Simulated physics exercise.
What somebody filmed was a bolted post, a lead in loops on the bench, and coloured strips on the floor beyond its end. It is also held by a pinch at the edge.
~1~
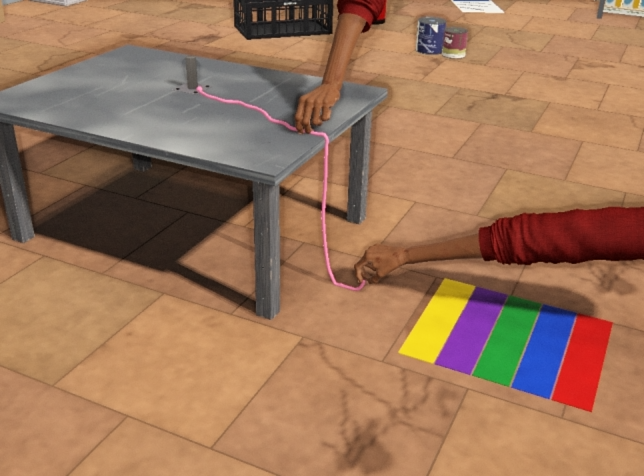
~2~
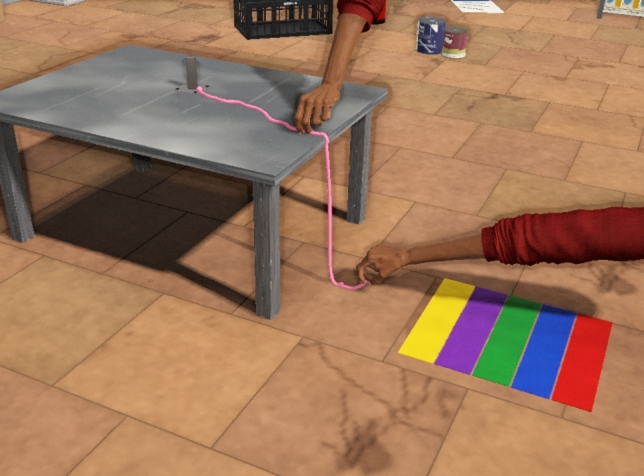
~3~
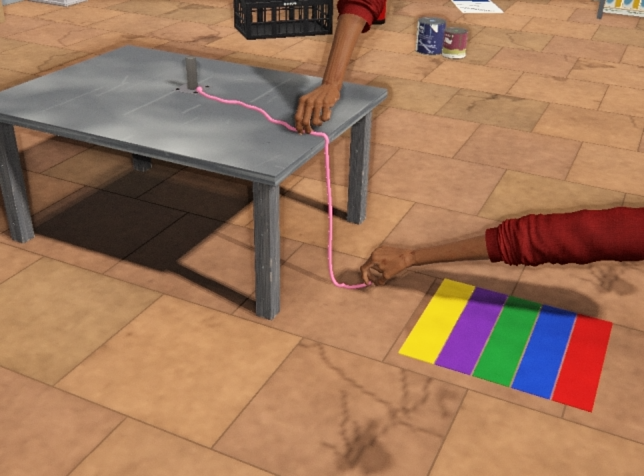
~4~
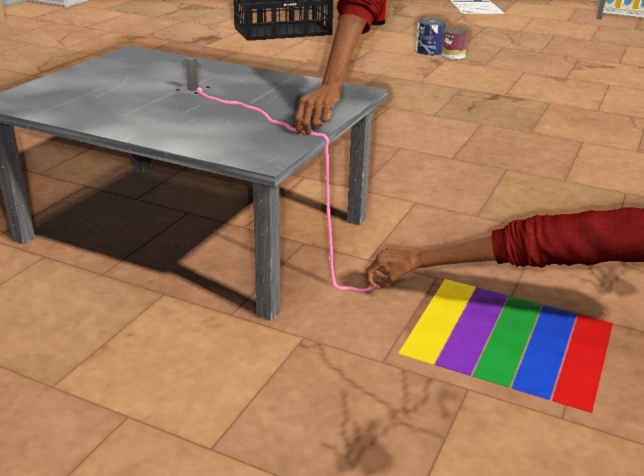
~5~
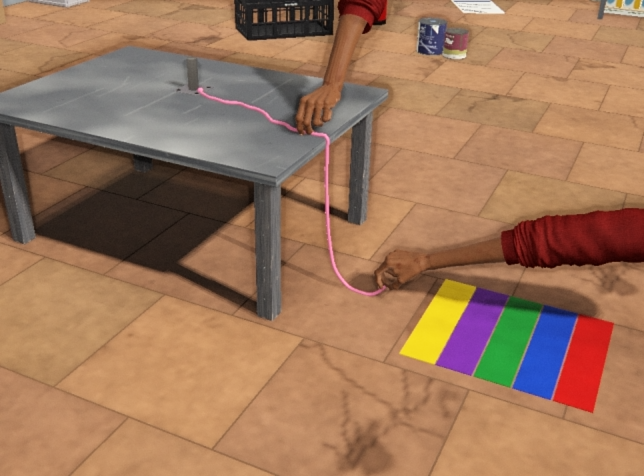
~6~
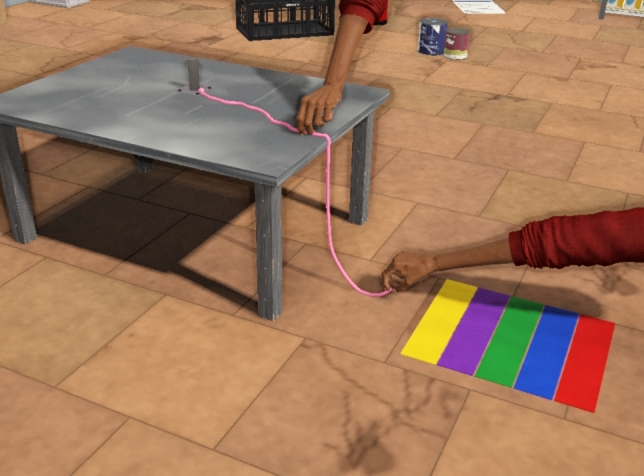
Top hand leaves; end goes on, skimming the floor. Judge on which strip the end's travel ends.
Its travel ends on the purple strip.
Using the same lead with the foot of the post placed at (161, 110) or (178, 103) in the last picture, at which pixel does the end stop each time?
You'd get somewhere near (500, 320), and then near (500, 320).
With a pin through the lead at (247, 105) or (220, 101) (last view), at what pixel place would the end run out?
About (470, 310) and (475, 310).
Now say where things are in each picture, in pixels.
The first picture shows end (364, 281); yellow (424, 343); purple (460, 353); green (498, 364); blue (536, 376); red (576, 388).
The second picture shows end (366, 281); lead through (210, 97) (256, 108) (291, 128) (327, 162) (330, 220) (332, 277).
The third picture shows end (370, 283).
The fourth picture shows end (376, 285); lead through (210, 98) (256, 109) (291, 129) (327, 163) (329, 220) (333, 278).
The fifth picture shows end (385, 287).
The sixth picture shows end (392, 289); lead through (212, 98) (258, 110) (293, 129) (328, 163) (328, 220) (347, 277).
Soon after, end near (420, 296); short of the strips.
After that, end near (457, 306); over yellow.
At the stop, end near (478, 312); over purple. The purple one.
